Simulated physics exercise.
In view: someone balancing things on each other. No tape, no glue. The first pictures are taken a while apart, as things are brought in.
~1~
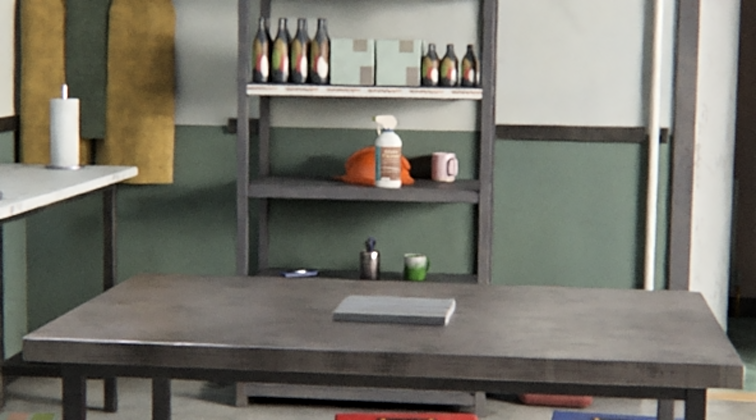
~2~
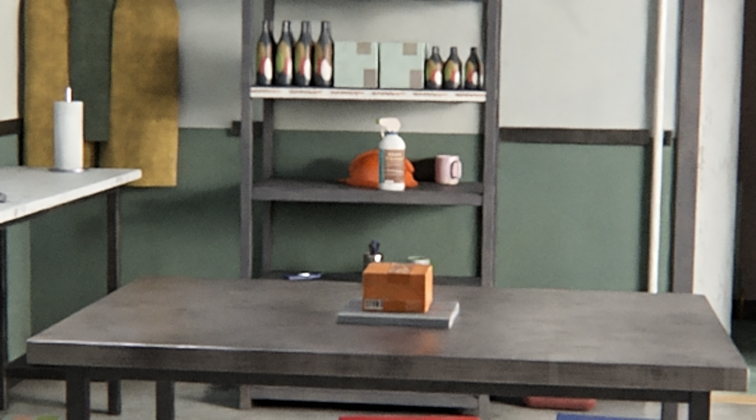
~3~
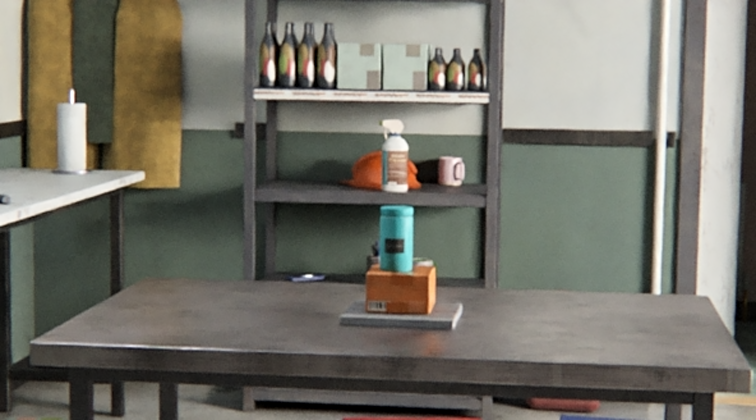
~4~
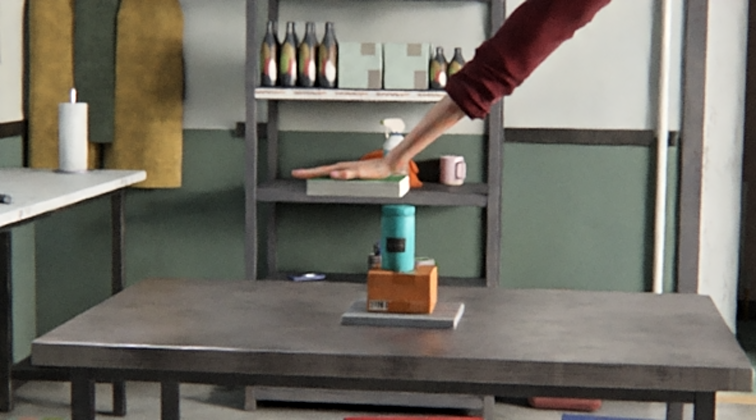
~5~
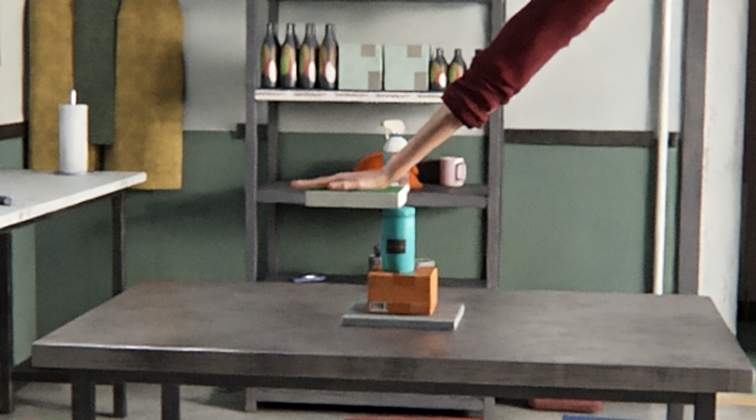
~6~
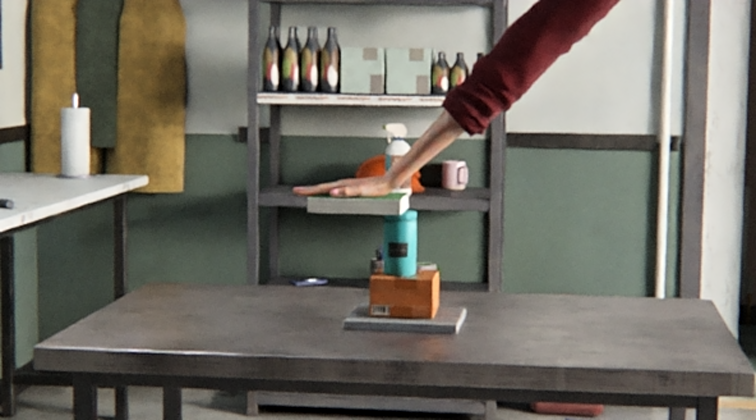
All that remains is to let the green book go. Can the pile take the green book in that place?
Here the pile loses its balance.
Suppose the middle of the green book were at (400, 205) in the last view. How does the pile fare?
Then it keeps its balance.
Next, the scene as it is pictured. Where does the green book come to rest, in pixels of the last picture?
Near (292, 310).
Then, 0.30 s past the last view, green book now fallen.
Then, 0.50 s past the last view, things are still on the move.
Finally, fallen, green book; the other 3 still in place. Final places as the last picture's camera would see them, green book near (291, 310). The pile comes apart.
